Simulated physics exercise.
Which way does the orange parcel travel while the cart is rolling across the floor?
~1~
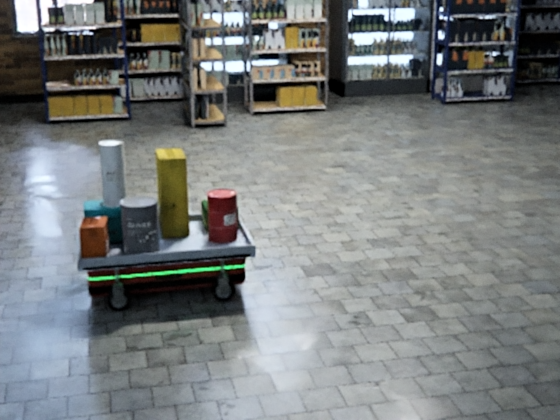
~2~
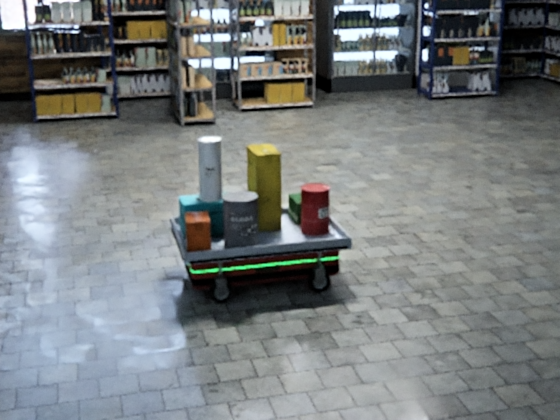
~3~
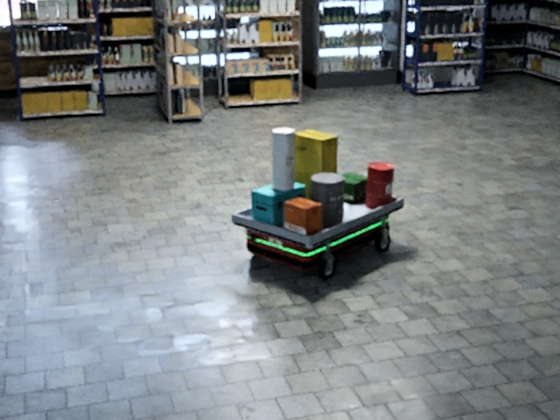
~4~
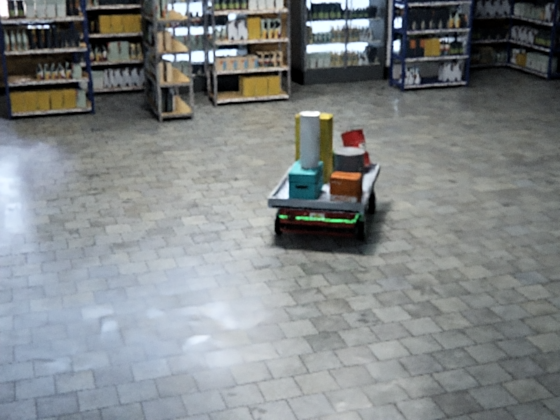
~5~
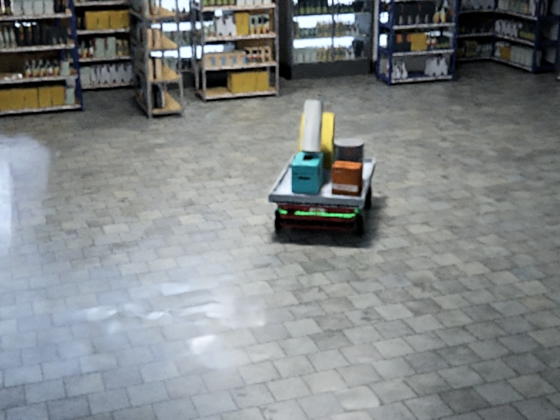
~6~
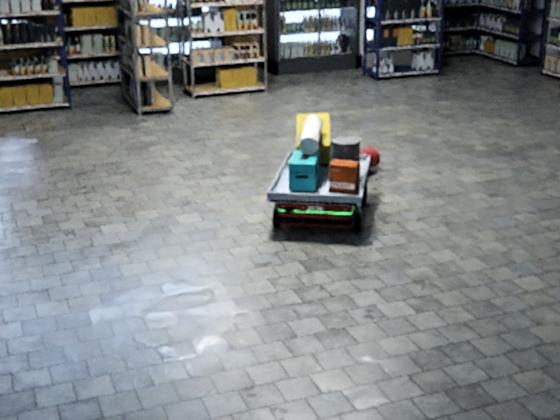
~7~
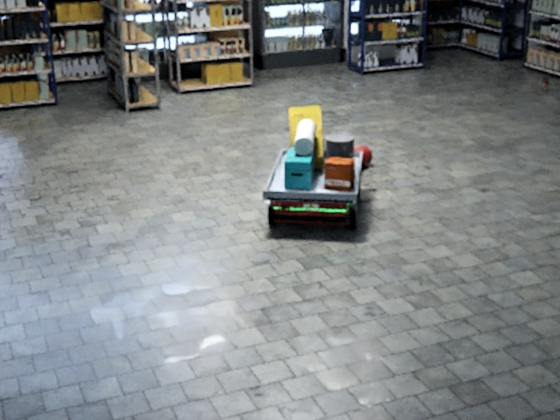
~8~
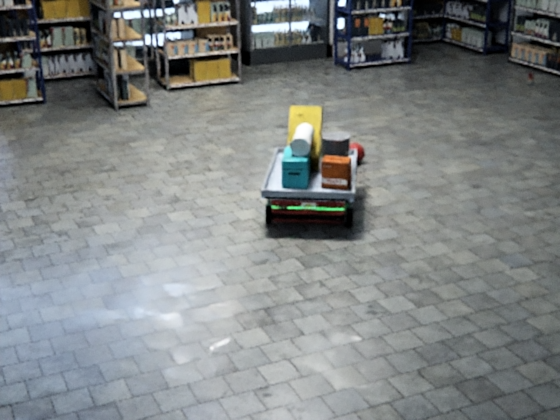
The orange parcel moves to the right, riding upright on the cart.
A loaded cart rolls right, turns and stops, toppling two items and shedding a red canister.
